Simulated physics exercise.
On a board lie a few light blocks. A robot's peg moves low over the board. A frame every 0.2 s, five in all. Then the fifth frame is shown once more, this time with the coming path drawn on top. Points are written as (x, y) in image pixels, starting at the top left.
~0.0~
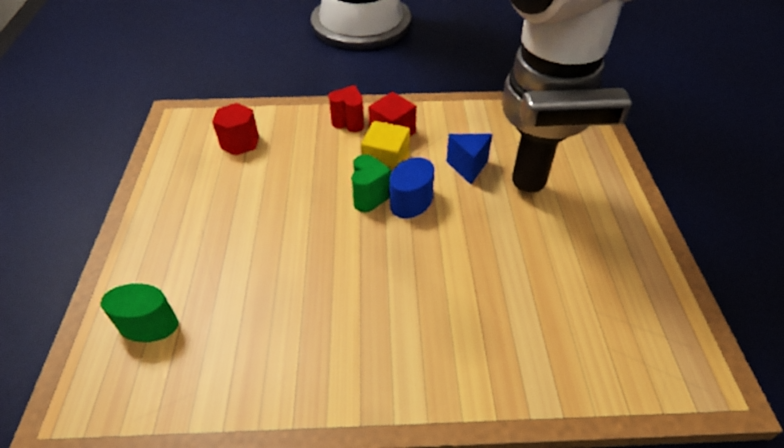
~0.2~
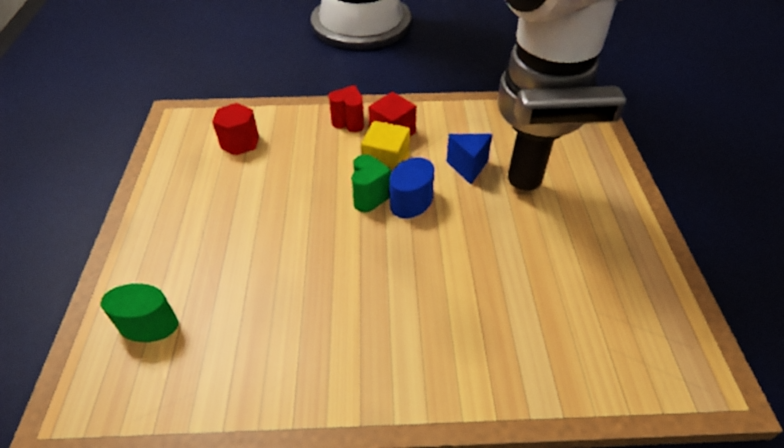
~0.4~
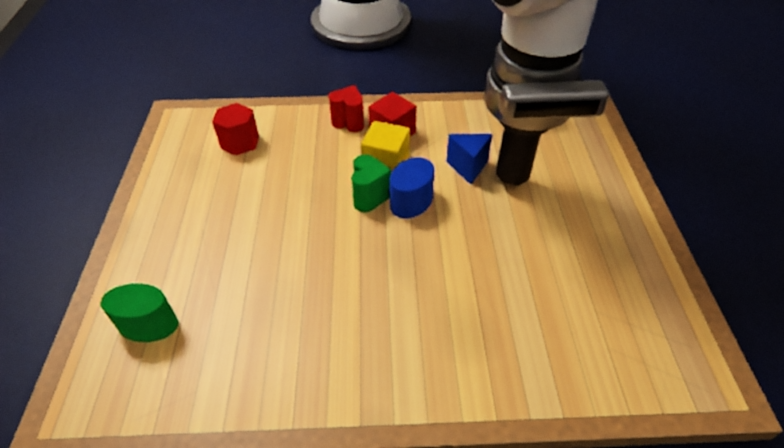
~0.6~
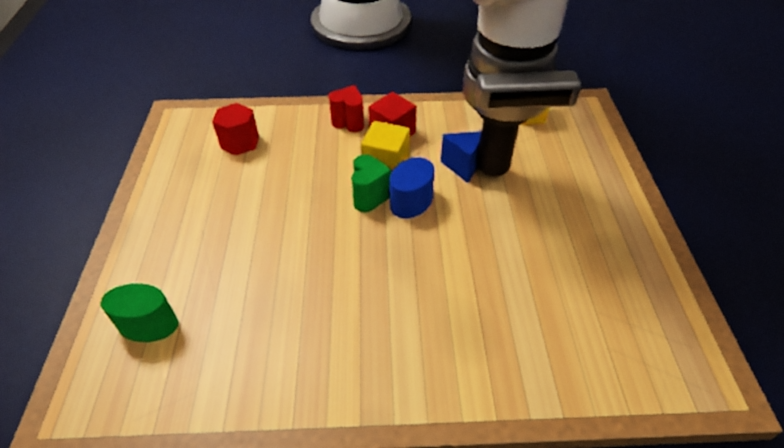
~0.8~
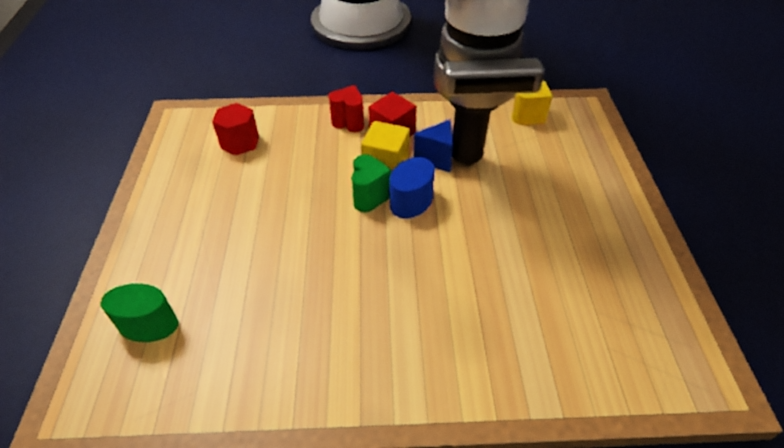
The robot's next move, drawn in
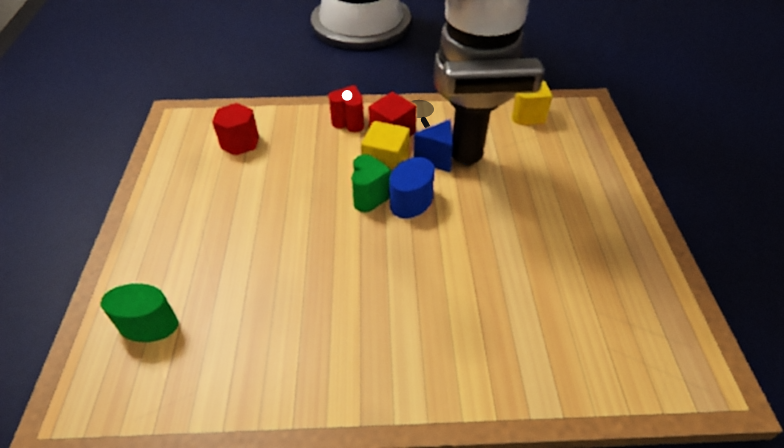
Robot arm's dark peg moving left across a wooden board, nudging a blue triangular block toward a cluster of colourful blocks.
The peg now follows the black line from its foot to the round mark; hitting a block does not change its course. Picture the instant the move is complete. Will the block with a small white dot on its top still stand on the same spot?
Yes.
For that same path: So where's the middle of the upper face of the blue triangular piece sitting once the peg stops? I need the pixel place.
Somewhere near (416, 123).
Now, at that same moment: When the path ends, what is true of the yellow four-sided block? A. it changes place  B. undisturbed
A.
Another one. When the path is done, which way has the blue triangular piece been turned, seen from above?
Twists anticlockwise.
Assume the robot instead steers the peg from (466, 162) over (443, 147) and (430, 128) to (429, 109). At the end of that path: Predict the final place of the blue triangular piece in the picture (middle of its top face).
The middle of its upper face should be somewhere near (413, 121).
The drawn path runs from (466, 162) by way of (443, 145) and (428, 127) to (419, 109); the dot is on the red heart-shaped block.
What follows on the original path. One third of the way, peg at (444, 137); yellow four-sided block at (374, 136); blue triangular piece at (417, 123), turned 30° anticlockwise.
Two thirds of the way, peg at (428, 119); yellow four-sided block at (374, 136); red four-sided block at (389, 104); blue triangular piece at (416, 123), turned 30° anticlockwise.
At the end, peg at (419, 101); red heart-shaped block not moved; yellow four-sided block at (374, 136); red four-sided block at (389, 104), turned 15° anticlockwise; blue triangular piece at (416, 123), turned 30° anticlockwise.
